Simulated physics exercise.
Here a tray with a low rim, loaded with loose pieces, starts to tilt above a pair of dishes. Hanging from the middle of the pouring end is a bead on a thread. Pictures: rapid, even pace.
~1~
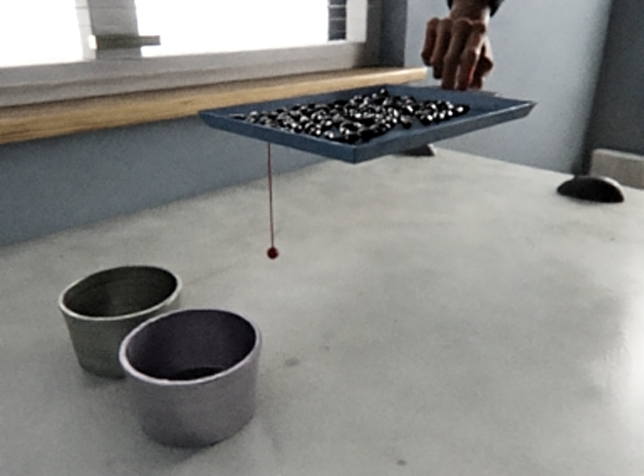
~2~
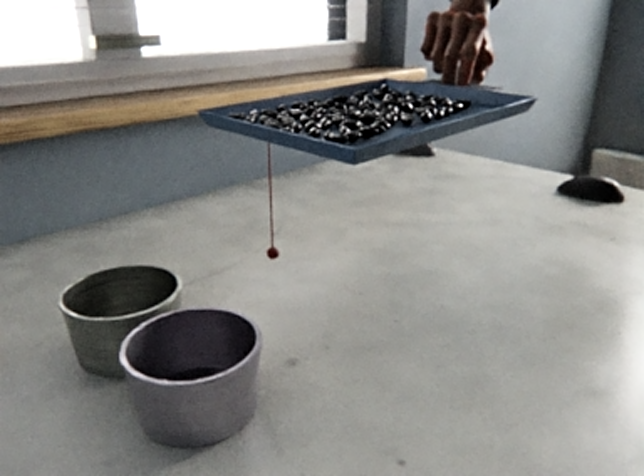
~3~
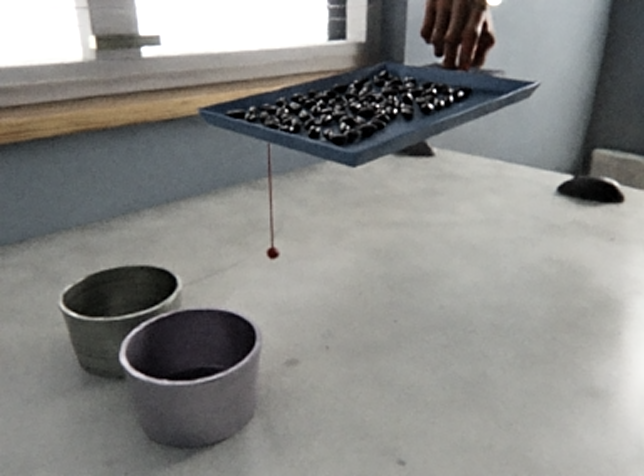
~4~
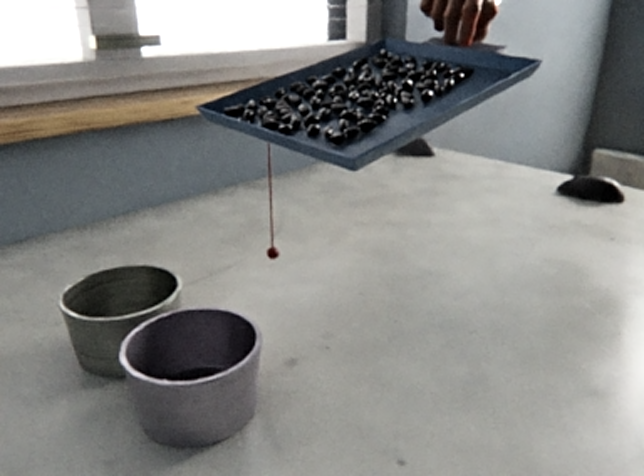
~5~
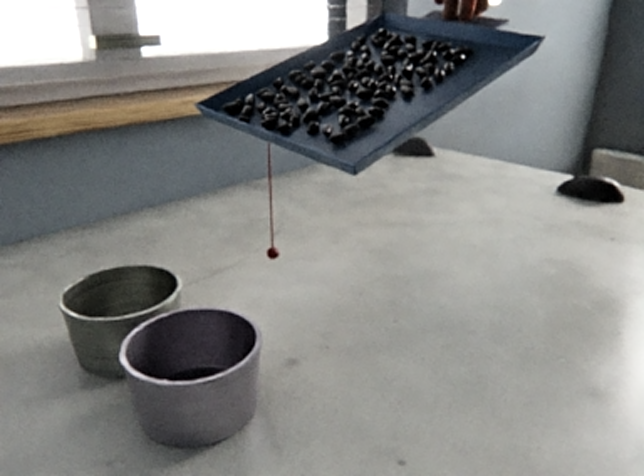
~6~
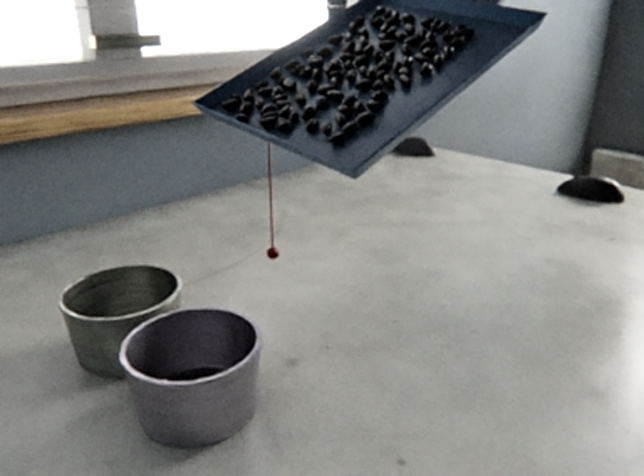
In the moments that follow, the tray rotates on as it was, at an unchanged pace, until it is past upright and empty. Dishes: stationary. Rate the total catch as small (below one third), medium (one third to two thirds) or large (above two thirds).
Small.
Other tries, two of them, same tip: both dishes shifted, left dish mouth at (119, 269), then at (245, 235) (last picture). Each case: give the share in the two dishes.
Respectively 10 % and 0 %.
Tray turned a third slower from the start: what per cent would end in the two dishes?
Near 0 in a hundred.
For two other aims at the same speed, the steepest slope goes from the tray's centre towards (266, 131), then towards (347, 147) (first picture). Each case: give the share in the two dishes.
You'd see roughly 10 per cent the first time and 0 per cent the second.
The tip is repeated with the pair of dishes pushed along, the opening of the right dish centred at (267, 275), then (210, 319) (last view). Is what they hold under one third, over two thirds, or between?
In order: Under a third, then less than a third.
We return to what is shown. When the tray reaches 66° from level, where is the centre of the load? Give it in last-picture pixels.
I'd mark it close to (307, 145).
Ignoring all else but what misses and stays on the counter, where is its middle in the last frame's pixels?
Look around pixel (312, 389).
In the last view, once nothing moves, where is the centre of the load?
Close to (309, 390), more or less.
Shortly afterwards, tray tipped steeply; the bulk on the tray; near a quarter in the air.
Next, tray tipped past a quarter turn; a little in the right dish; the bulk outside both; a little in the air.
Some moments later, tray tipped past a quarter turn; a little in the right dish; all but a few outside both.
In the end, tray tipped past a quarter turn; a little in the right dish; none at all in the left dish; all but a few outside both.
